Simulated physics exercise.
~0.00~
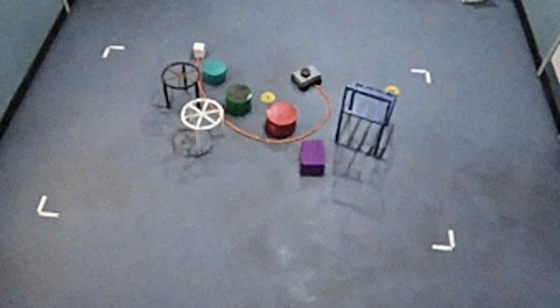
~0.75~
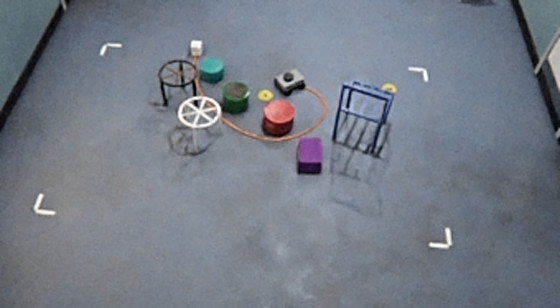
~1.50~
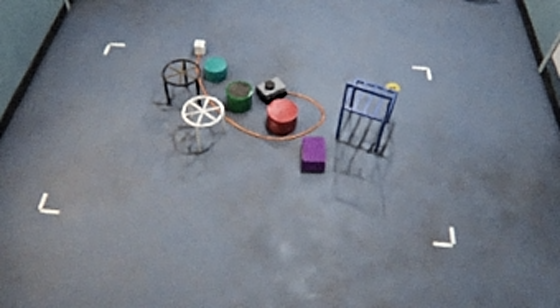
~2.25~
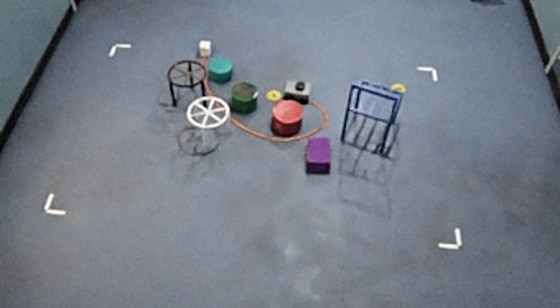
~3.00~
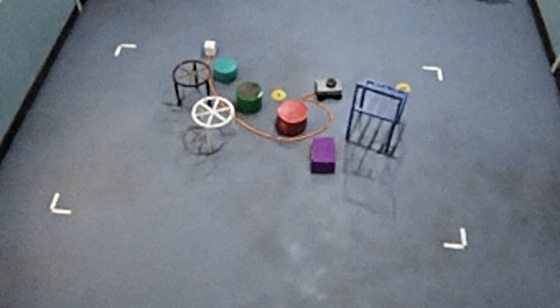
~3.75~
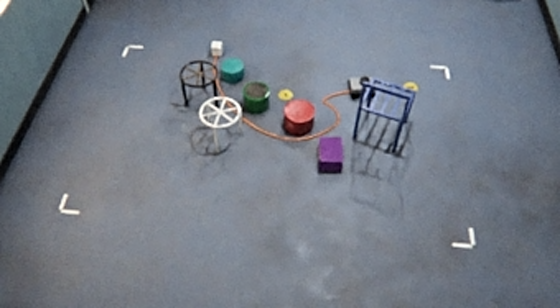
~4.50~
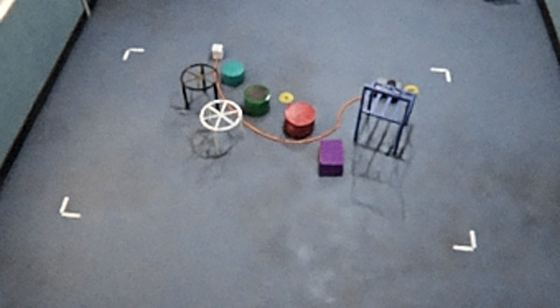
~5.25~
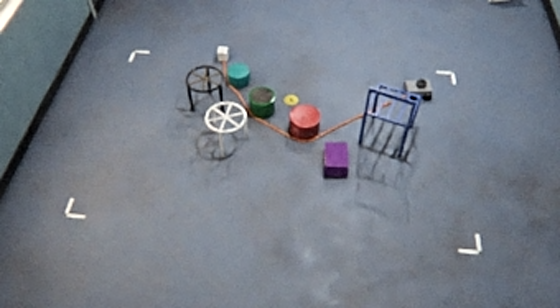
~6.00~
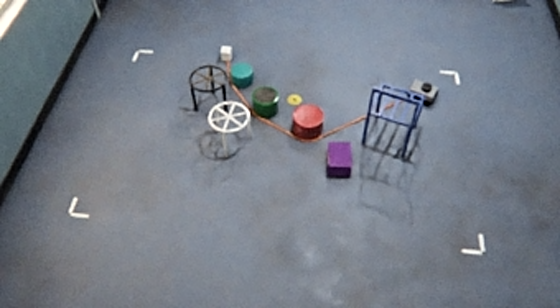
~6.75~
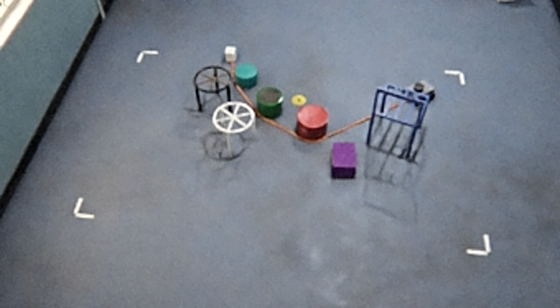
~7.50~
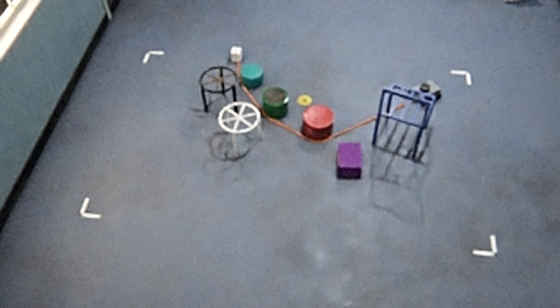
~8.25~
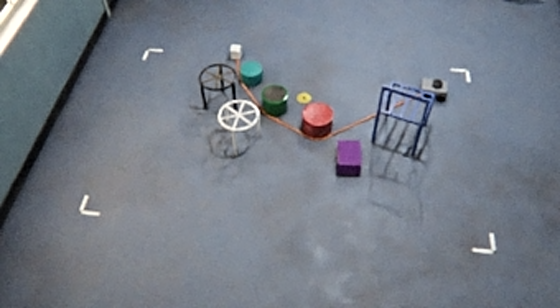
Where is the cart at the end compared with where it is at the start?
At the start the cart is between the red tub and the blue frame, a little behind them. At the end it is farther right, just behind the blue frame at its upper right.
A small grey and black cart trails an orange cord across a blue-grey floor, seen from high above. The cord runs from a white box at the upper left, past teal, green and red tubs; black and white stools stand at left, with a purple box and blue frame to the right. The cart first moves left behind the red tub, then turns back and travels right, passing behind the blue frame as the view pans slightly left. The loose curve draws into straighter stretches bent around the red tub. The cart ends just beyond the frame, the other objects still standing in place.
